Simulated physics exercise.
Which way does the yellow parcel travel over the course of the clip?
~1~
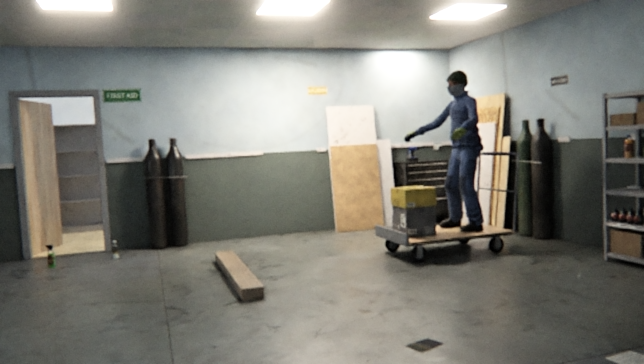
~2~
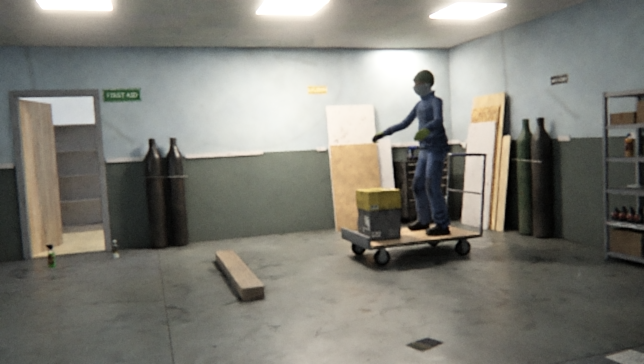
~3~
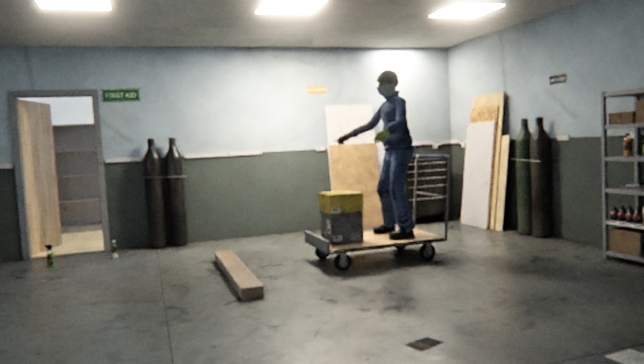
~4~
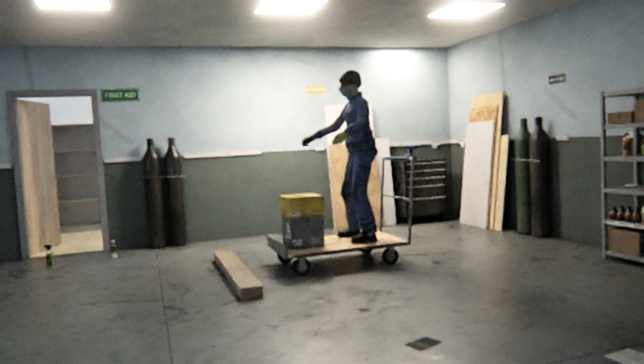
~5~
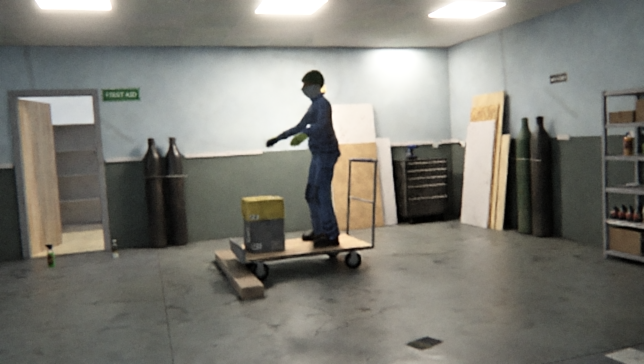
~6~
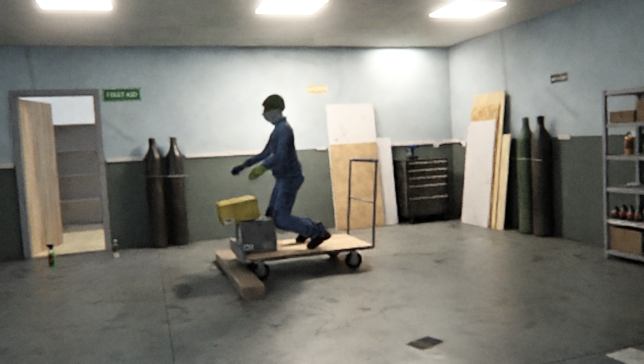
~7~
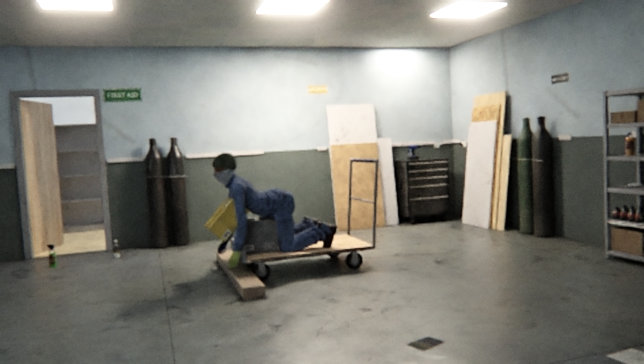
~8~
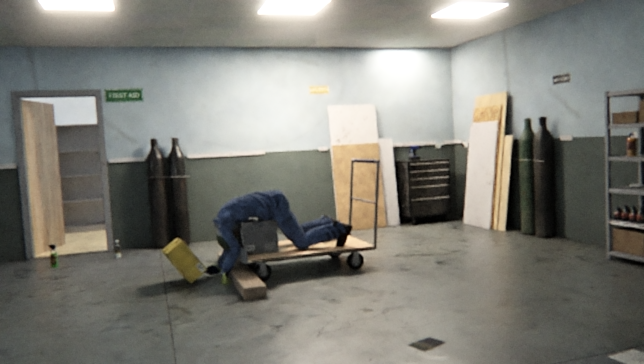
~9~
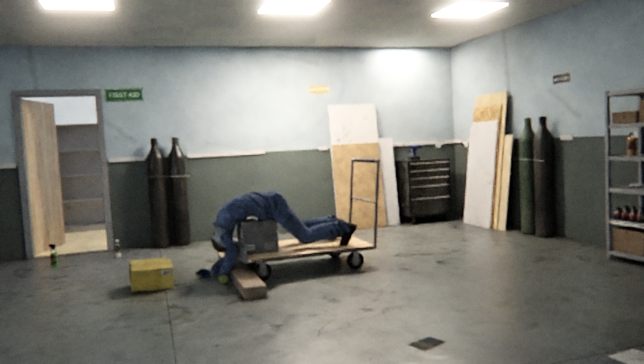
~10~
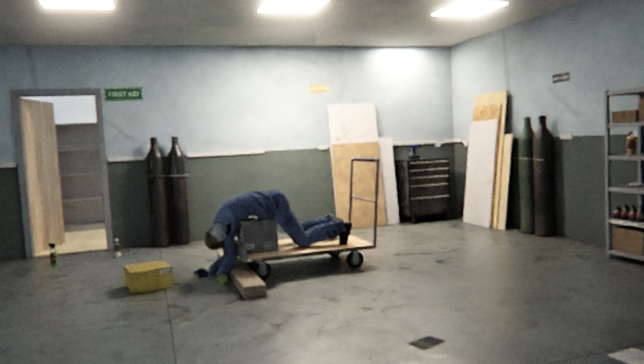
The yellow parcel travels to the left, first riding on the trolley and then tumbling off its front onto the floor.
